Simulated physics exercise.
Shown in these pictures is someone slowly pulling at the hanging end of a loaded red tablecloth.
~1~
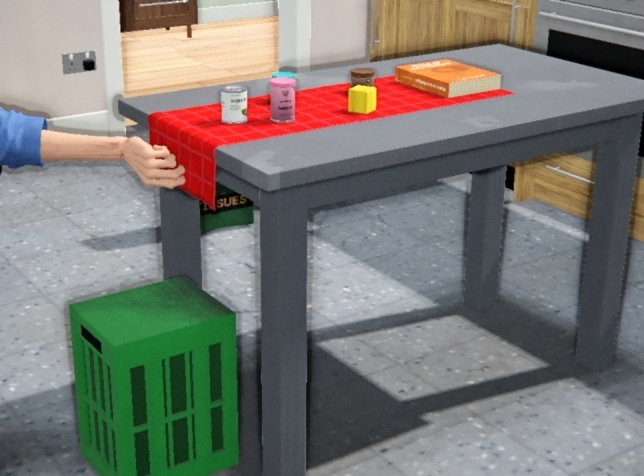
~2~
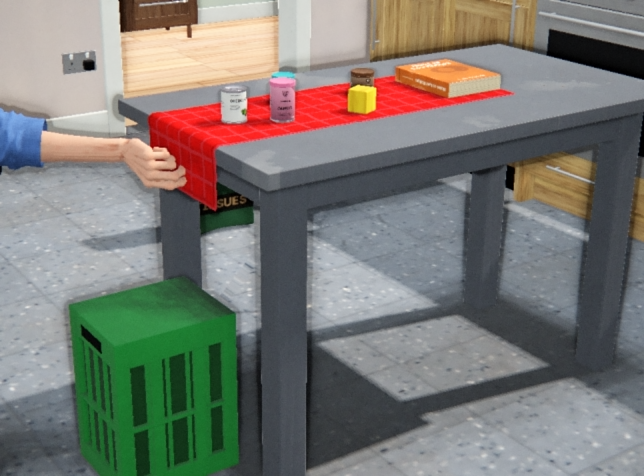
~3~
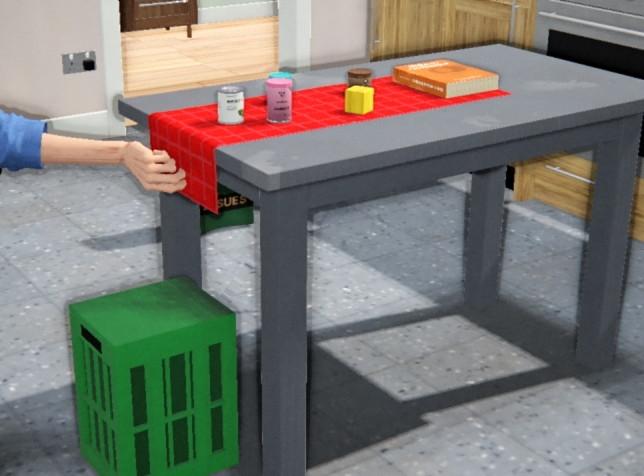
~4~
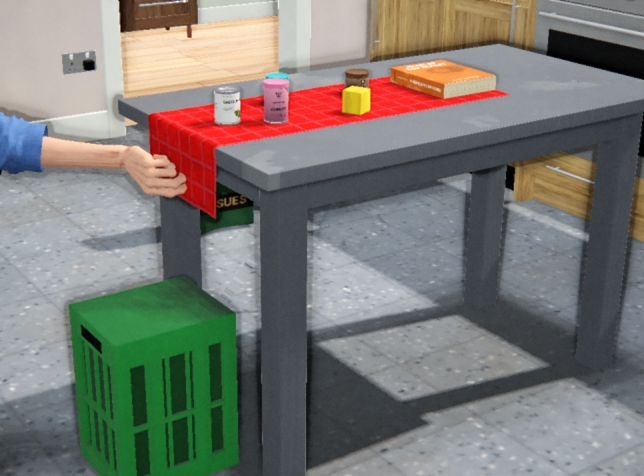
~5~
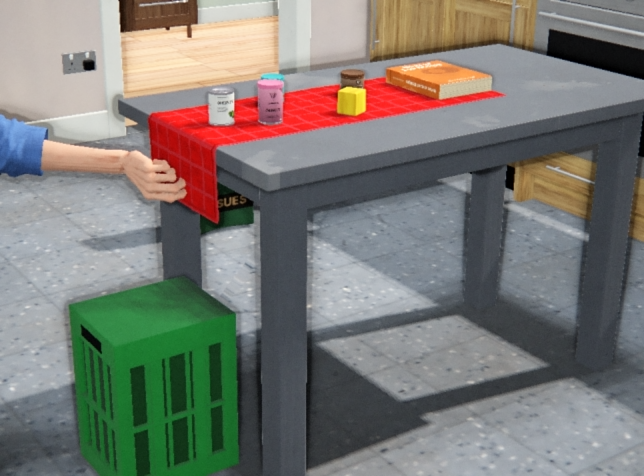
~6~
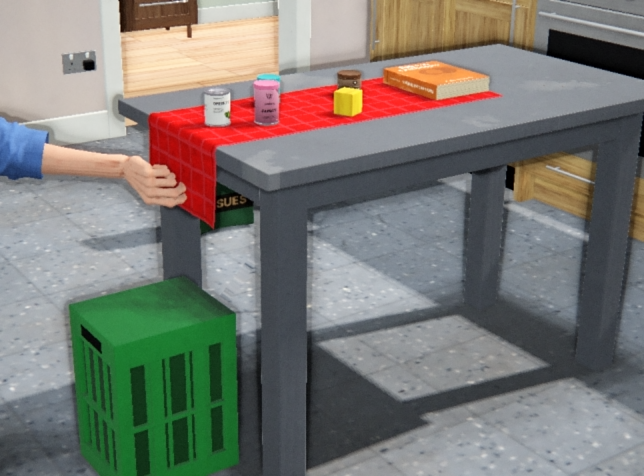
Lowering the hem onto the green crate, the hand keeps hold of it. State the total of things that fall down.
The total is two.
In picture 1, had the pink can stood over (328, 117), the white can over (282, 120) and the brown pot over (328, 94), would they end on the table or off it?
The pink can keeps its place on top, the white can drops off, the brown pot stays on.
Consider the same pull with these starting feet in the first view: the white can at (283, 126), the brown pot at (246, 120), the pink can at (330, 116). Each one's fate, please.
The white can topples down; the brown pot topples down; and the pink can stays put.
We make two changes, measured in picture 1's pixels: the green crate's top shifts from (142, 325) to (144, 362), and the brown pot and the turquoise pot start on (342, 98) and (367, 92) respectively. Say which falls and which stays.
Note: Brown pot kept on top; turquoise pot kept on top.
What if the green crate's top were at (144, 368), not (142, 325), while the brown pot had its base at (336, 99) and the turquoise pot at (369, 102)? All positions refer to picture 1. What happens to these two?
The brown pot stays put, the turquoise pot stays put.
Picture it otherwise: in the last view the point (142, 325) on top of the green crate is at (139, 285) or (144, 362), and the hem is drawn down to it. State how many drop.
The count: 1 and 3.
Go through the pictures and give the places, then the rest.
In the first picture, hem (217, 210); white can (234, 88); pink can (283, 80); turquoise pot (283, 74); yellow cube (363, 88); brown pot (363, 70); top of the crate (142, 325).
In the second picture, hem (217, 211); white can (234, 88).
In the third picture, hem (219, 214); pink can (279, 81).
In the fourth picture, hem (217, 218); turquoise pot (277, 75); top of the crate (142, 325).
In the fifth picture, hem (219, 223); yellow cube (352, 90).
In the sixth picture, hem (215, 229); white can (217, 91); pink can (267, 83); turquoise pot (269, 76); yellow cube (348, 91); brown pot (349, 72).
Soon after, hem near (183, 268); white can gone.
After that, hem on the crate; white can and pink can gone.
In the end, hem on the crate; white can and pink can gone. The count of fallen things is two.
